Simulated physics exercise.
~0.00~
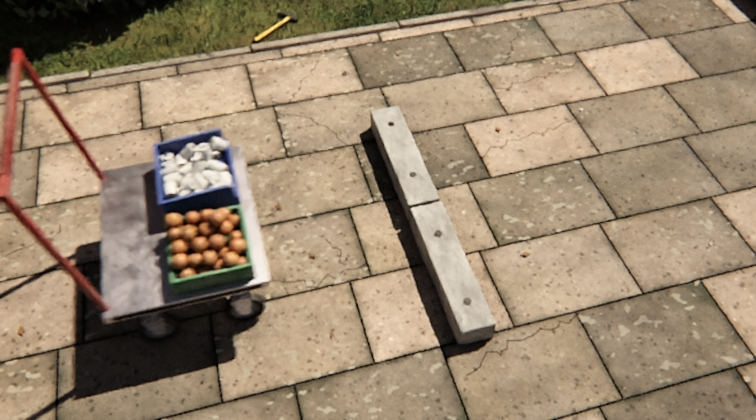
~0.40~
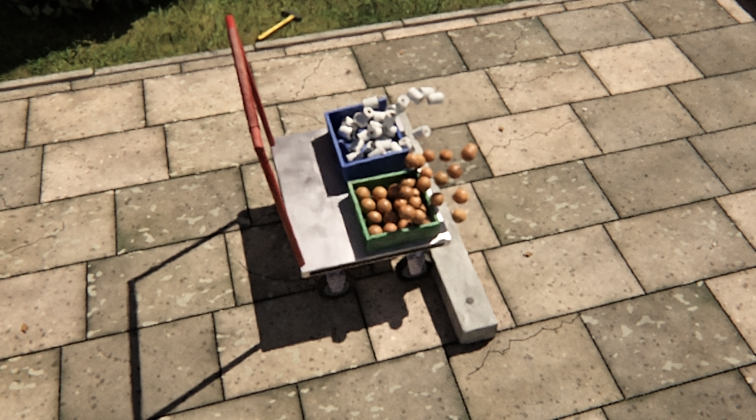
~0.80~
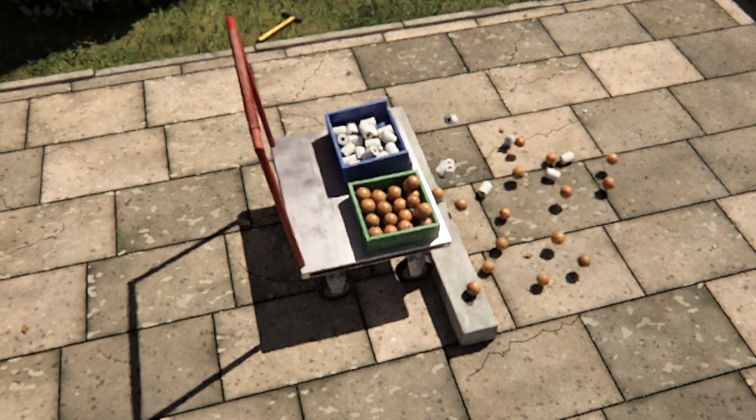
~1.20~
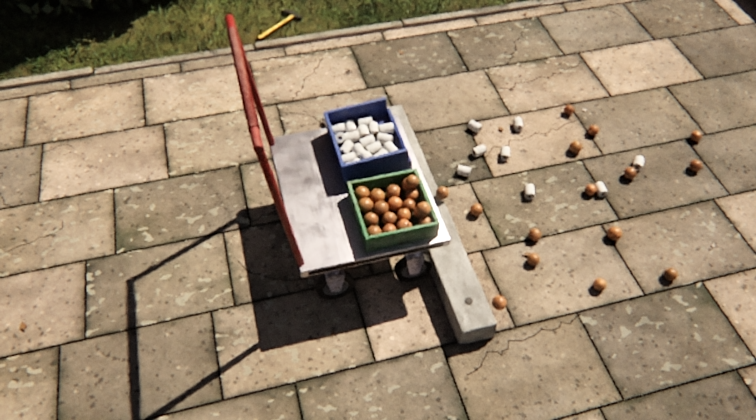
We see a trolley carrying a blue crate of white rolls and a green crate of orange balls move right across paving and stop at a raised sill, staying upright, as some goods fly out and scatter beyond it, while many remain in both crates.
